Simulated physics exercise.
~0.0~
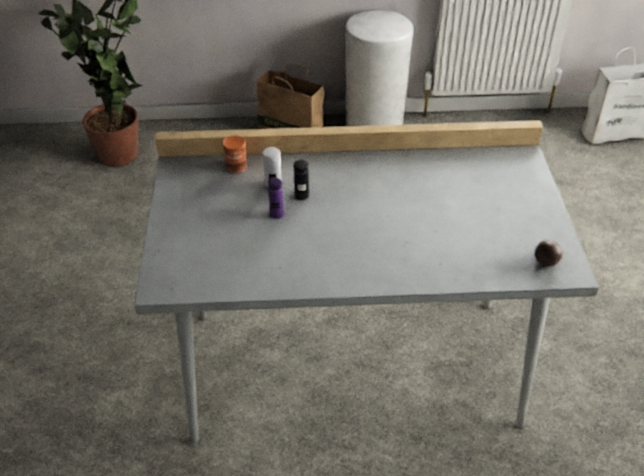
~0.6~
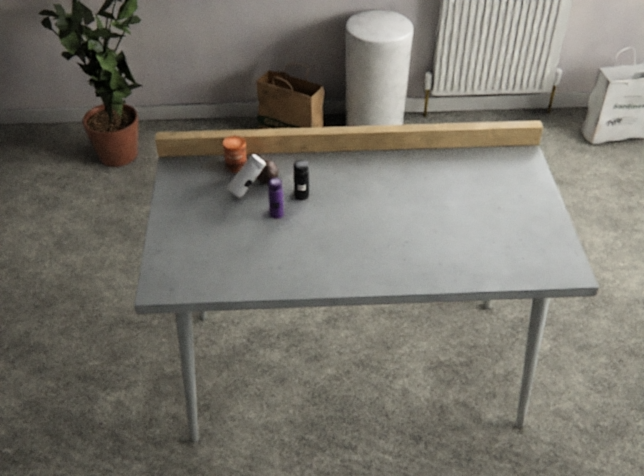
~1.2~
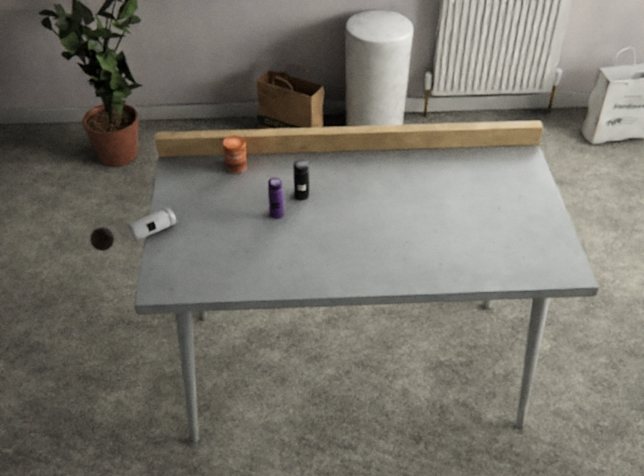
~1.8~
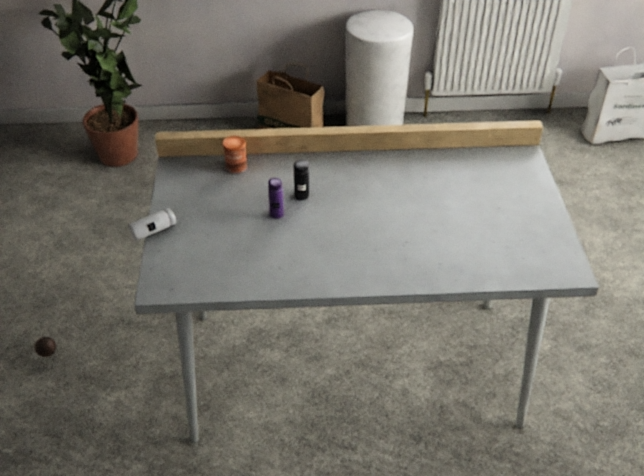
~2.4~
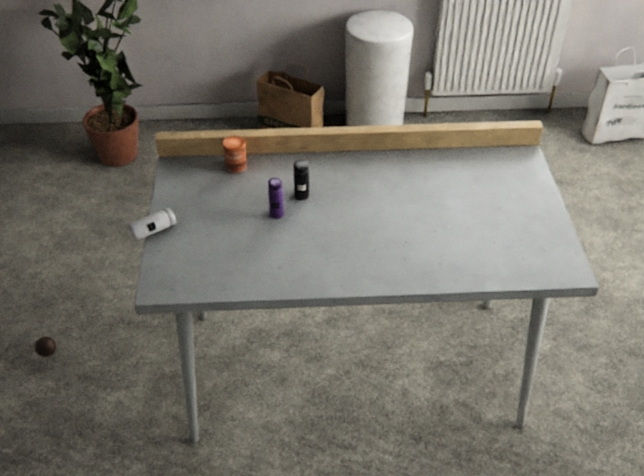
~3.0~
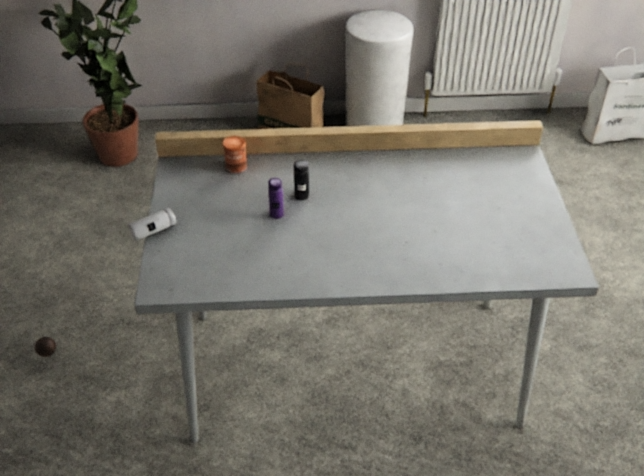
A dark brown ball sits near the right end of a grey table, seen from above in a carpeted room with a potted plant, paper bag and radiator behind. Towards the left stand an orange tin, a white shaker, a purple one and a black one, near a wooden rail along the far edge. The ball travels left across the table and reaches the white shaker, which tilts over. The ball leaves the left side while the shaker ends up lying at that edge. The ball comes to rest on the carpet; the other three items remain upright in place.
